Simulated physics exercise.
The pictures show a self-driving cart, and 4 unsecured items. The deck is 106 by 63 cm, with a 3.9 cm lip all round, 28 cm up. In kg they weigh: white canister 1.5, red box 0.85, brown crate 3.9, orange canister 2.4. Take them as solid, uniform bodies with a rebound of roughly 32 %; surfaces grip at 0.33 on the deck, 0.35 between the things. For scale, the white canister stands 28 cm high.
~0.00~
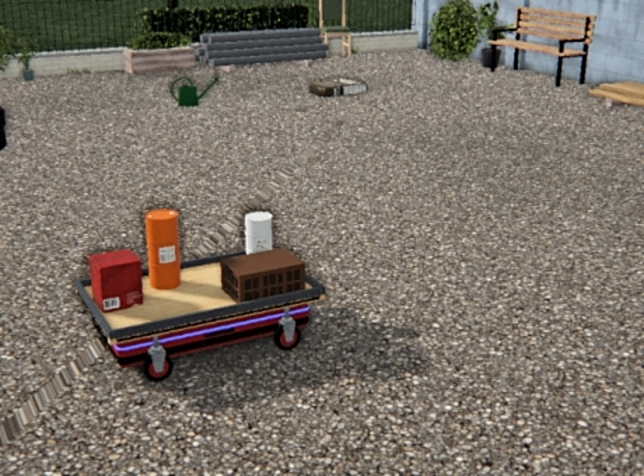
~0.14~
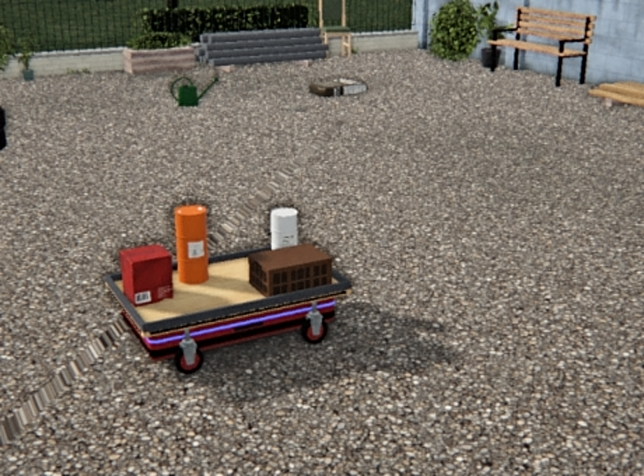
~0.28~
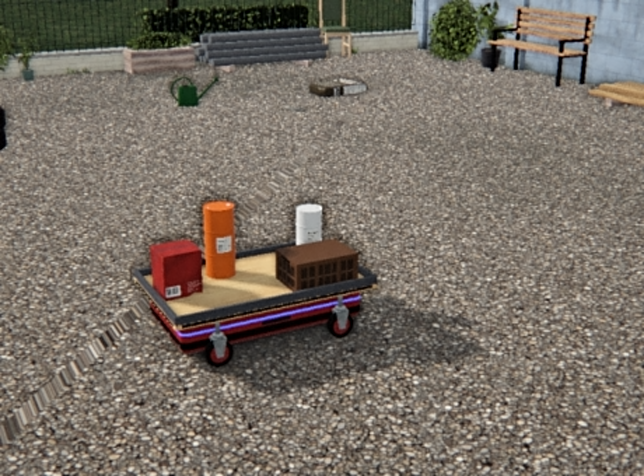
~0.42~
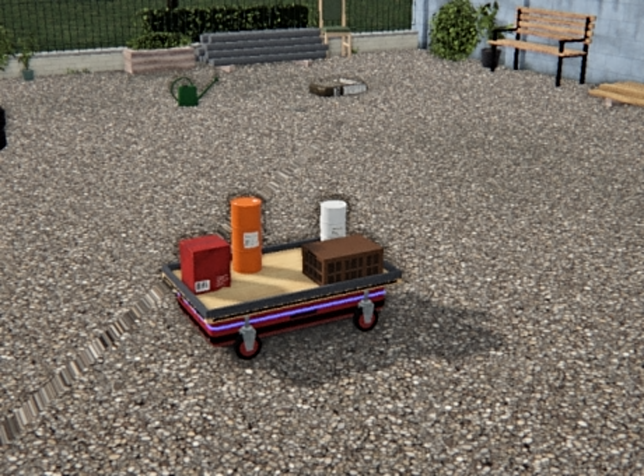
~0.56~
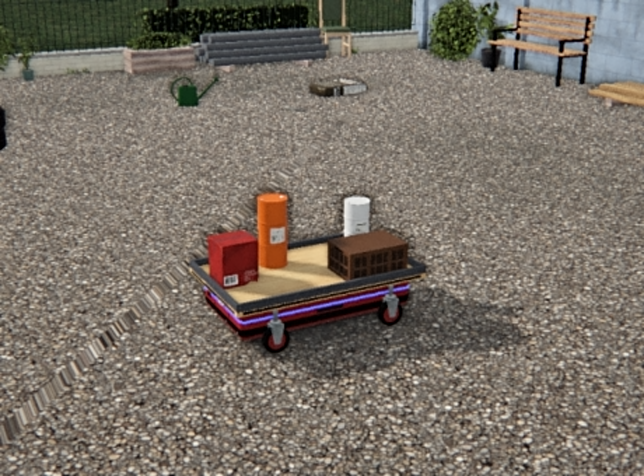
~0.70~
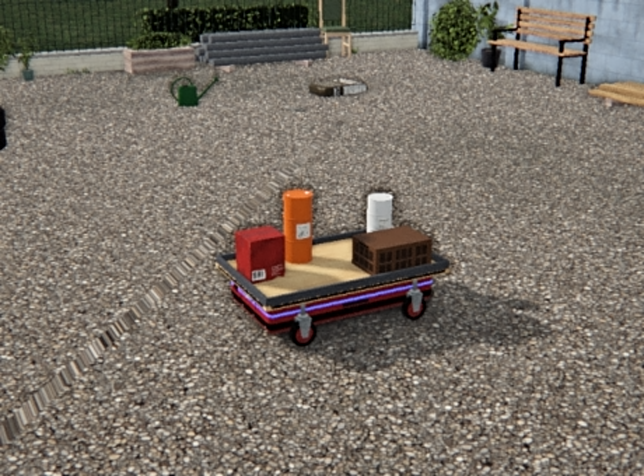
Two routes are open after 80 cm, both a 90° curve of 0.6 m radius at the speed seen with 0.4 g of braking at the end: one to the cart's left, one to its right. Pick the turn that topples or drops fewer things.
Fewer things are lost with the left turn.
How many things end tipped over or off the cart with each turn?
Turning left 0, turning right 1.
Turning left. By 1.00 s, cart has run 110 cm, turned 14°; white canister 10 cm from its spot near (412, 207); brown crate 3 cm from its spot.
By 1.30 s, cart has run 143 cm, turned 46°; white canister 18 cm from its spot near (385, 186); brown crate 3 cm from its spot.
By 1.80 s, cart has run 198 cm, turned 89°; white canister 16 cm from its spot near (285, 167); brown crate 2 cm from its spot.
When it is over (2.6 s), not toppled but over 10 cm from the start, white canister; the other 3 within 10 cm of the start. End places, in pixels of the last picture, white canister near (267, 161), red box near (324, 193).
Turning right instead, white canister tipped over or off the cart, 1 of 4 in all.
